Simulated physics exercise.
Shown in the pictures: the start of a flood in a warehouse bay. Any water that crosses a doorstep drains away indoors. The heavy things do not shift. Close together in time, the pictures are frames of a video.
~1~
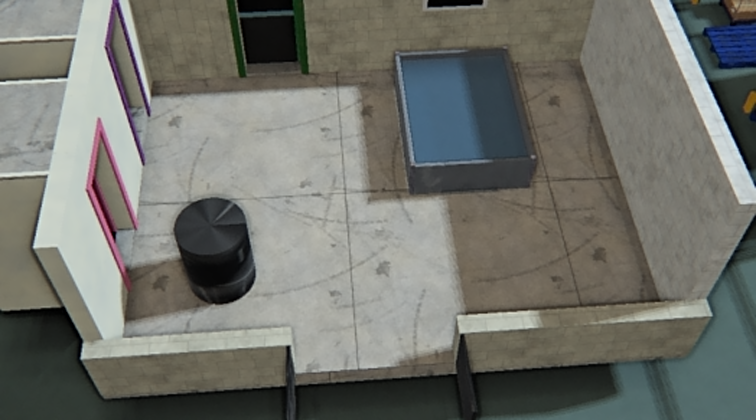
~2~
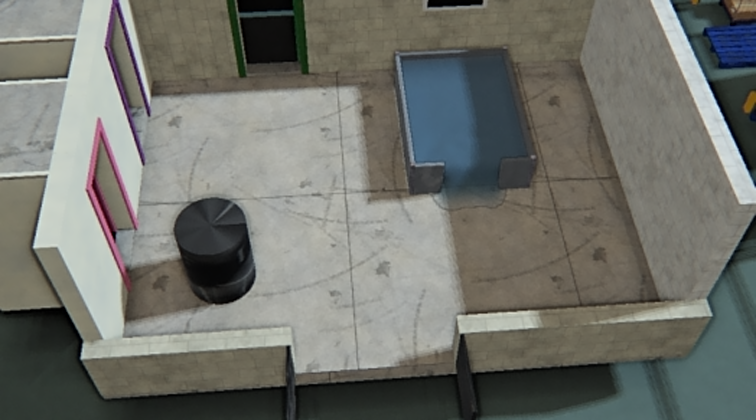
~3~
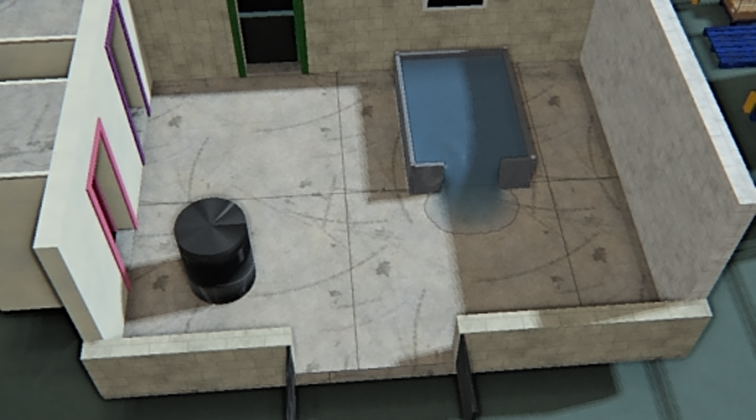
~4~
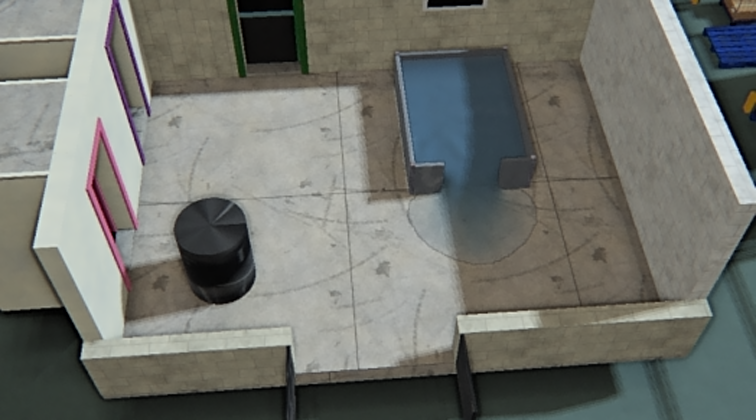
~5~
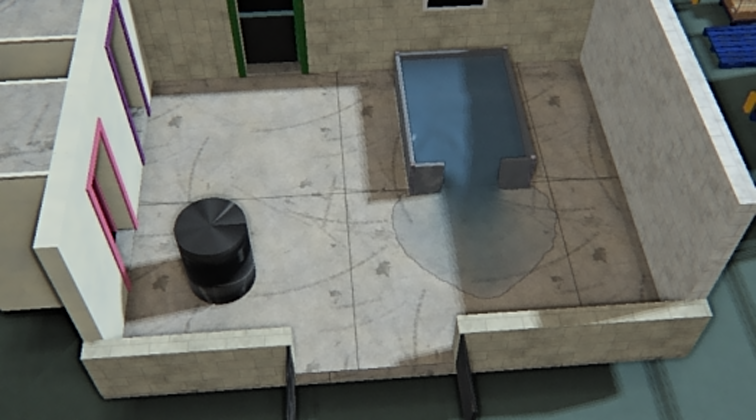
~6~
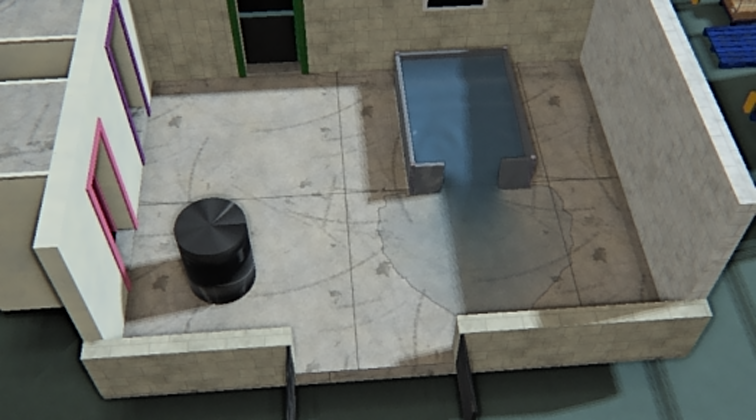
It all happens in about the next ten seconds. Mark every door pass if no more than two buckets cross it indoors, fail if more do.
Marks: Purple door pass, green door pass, pink door pass.
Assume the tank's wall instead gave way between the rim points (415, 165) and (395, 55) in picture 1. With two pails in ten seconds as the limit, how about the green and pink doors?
Note - green door: Above threshold; pink door: Above threshold.
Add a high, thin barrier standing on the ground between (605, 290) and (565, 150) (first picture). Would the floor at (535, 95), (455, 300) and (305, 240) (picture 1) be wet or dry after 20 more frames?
Taking them in order, I'd say parched, soaked and parched.
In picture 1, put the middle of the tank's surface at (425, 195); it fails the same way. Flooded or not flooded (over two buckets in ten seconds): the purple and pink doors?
From what I see, the purple door remains below the mark and the pink door remains below the mark too.
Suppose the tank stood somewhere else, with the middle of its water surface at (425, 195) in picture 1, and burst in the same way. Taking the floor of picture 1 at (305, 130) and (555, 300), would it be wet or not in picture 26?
I'd say still dry for the first and swamped for the second.
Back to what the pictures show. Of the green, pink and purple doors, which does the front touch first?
I'd say the pink one.
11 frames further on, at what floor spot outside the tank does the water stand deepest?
I'd point to (655, 331).
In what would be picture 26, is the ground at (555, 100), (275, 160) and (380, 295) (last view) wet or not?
First spot spared, second spot spared, third spot submerged.
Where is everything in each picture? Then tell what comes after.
The first picture shows still water in the tank at (461, 107).
In the second picture, water pours out at (470, 179) and has run to (444, 205).
In the third picture, the front is at (452, 228), out from the gap at (470, 181).
In the fourth picture, the front is at (496, 256), out from the gap at (470, 181).
In the fifth picture, the front is at (476, 291), out from the gap at (470, 180).
In the sixth picture, the front is at a hidden place, out from the gap at (470, 180).
A moment on, water covers 25 % of the floor; the purple door not reached, the green door not reached, the pink door not reached.
Next, water covers 30 % of the floor; the purple door not reached, the green door not reached, the pink door not reached.
Then, water covers 35 % of the floor; the purple door not reached, the green door not reached, the pink door not reached.
Later, water covers 50 % of the floor; the purple door not reached, the green door not reached, the pink door not reached.
In the end, water covers 70 % of the floor; the purple door wet at the sill, nothing in, the green door wet at the sill, nothing in, the pink door wet at the sill, nothing in.
